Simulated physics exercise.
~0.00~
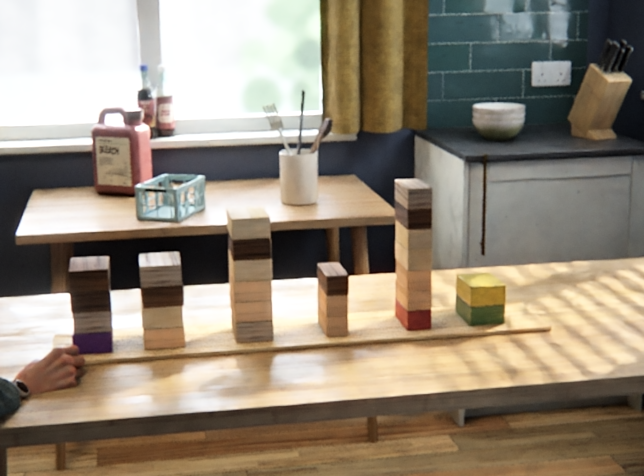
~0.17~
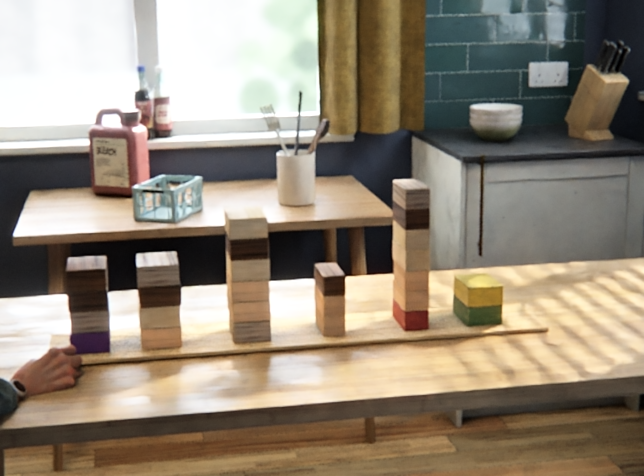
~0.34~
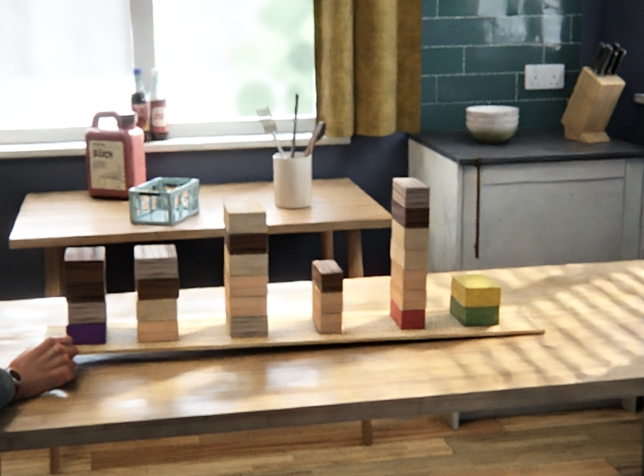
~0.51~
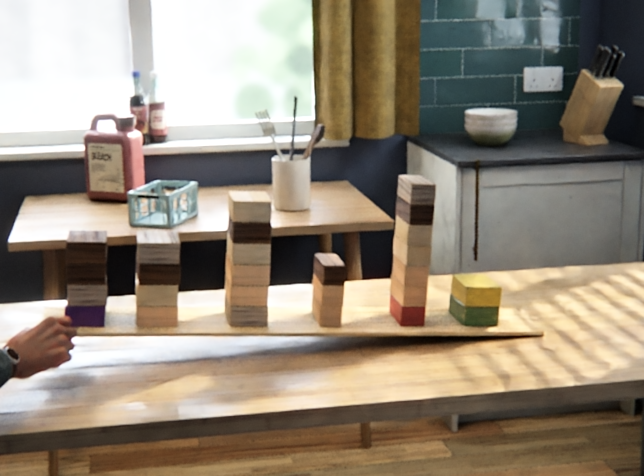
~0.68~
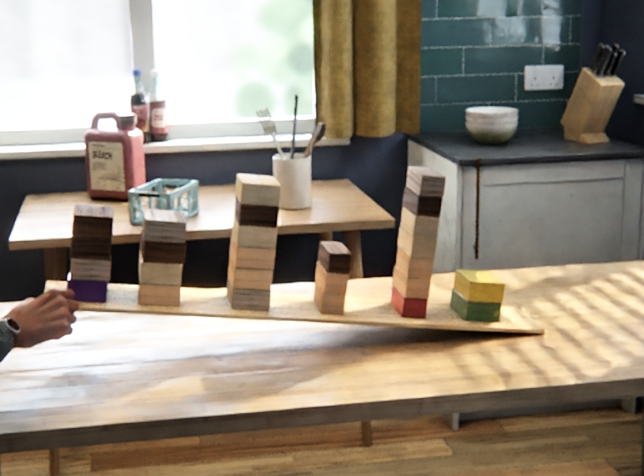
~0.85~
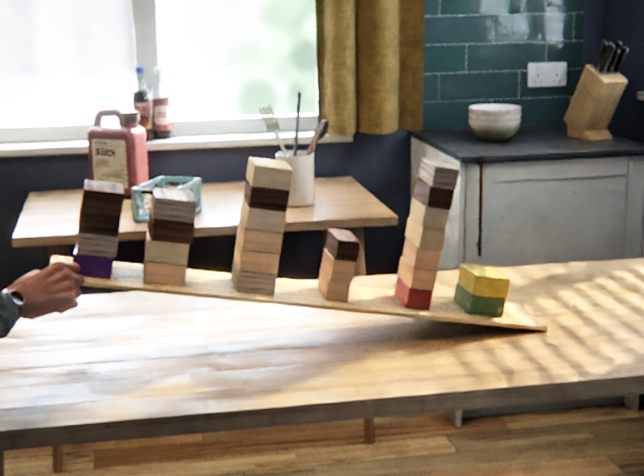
A hand slowly lifted the left end of a long board on a wooden table, tilting it down to the right, and the six stacks of wooden blocks on it leaned to the right.
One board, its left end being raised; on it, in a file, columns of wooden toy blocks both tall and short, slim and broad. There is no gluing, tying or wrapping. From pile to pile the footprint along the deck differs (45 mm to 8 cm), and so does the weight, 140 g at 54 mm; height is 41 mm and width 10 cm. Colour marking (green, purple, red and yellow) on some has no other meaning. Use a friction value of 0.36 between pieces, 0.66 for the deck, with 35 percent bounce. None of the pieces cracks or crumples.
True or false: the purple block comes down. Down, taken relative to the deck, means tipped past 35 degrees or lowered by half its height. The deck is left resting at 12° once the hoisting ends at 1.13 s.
False.
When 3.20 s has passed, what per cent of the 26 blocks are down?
60 per cent.
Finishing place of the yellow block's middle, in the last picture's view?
Look near (541, 299) in the final frame.
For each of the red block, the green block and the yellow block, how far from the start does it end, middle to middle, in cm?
Shift in cm - red: 8; green: 4; yellow: 14.
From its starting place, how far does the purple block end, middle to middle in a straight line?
About 19 cm.
After 1.16 s, slope 12°; none of the 26 blocks down, 15 disturbed; purple block unmoved; red block leaning 17°.
After 2.04 s, slope 12°; 8 of the 26 blocks down; purple block unmoved; yellow block on its side.
After 3.20 s, slope 12°; 16 of the 26 blocks down; purple block unmoved; yellow block on its side.
By the end (3.6 s), slope 12°; 22 of the 26 blocks down; purple block unmoved; yellow block on its side; red block on its side. As the last picture would show them, middles, purple block near (97, 243), yellow block near (541, 299).
